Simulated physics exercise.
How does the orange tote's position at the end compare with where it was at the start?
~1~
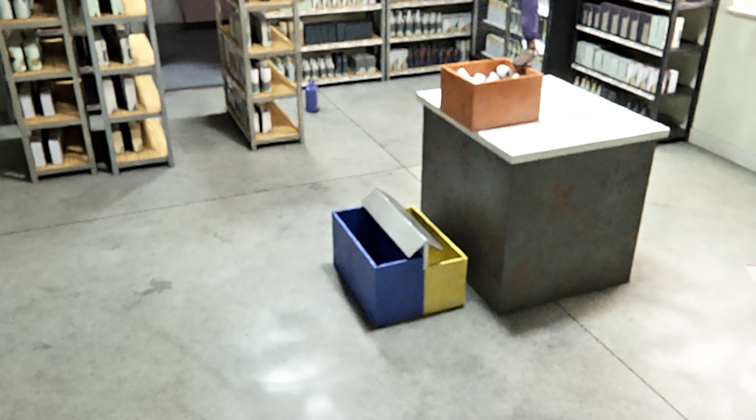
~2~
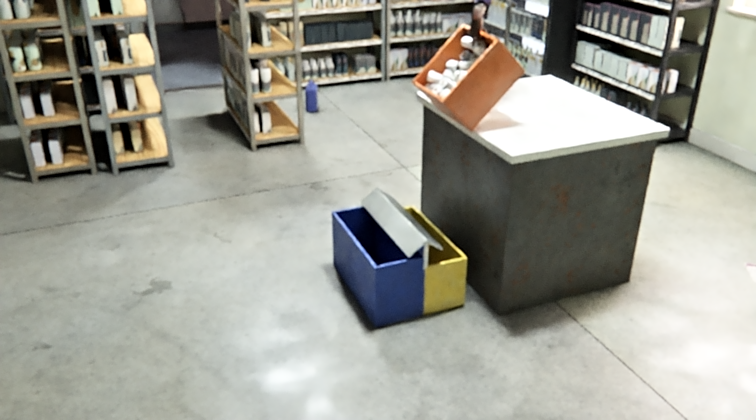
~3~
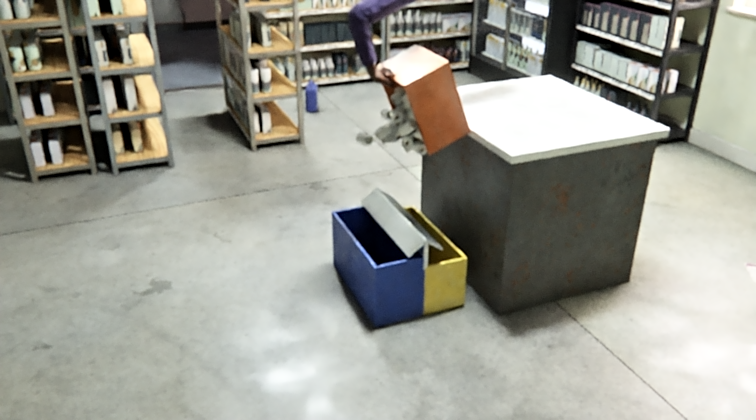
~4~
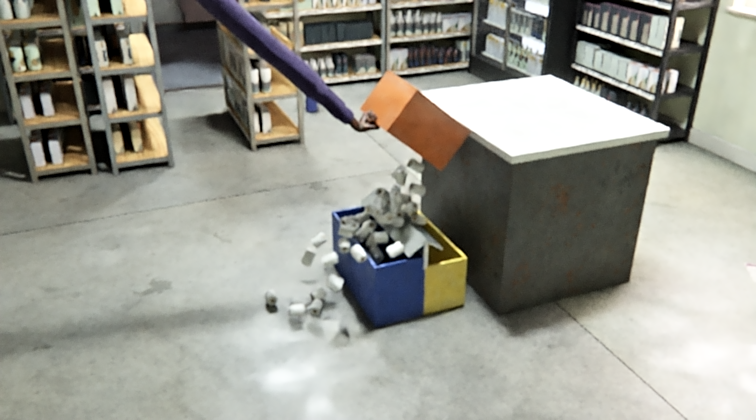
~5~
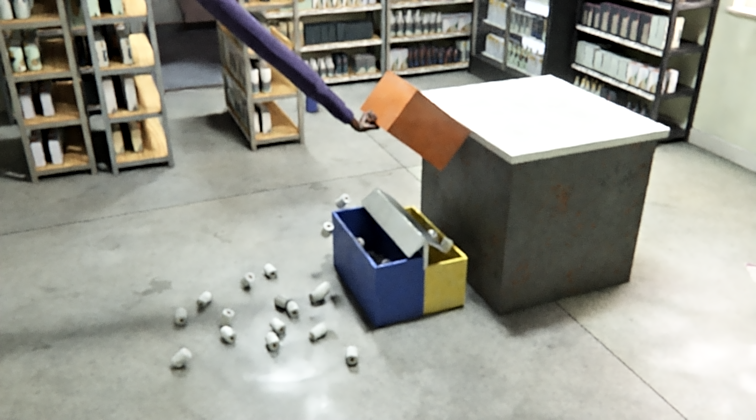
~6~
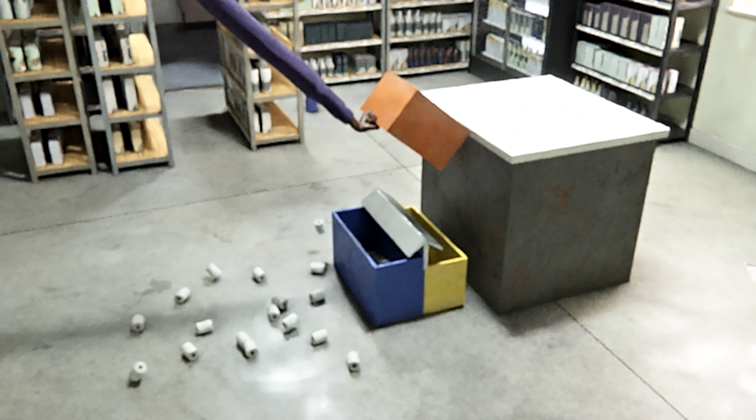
It starts upright on top of the bench and ends lower and further left, tipped well over just off the bench's left edge, above the troughs.
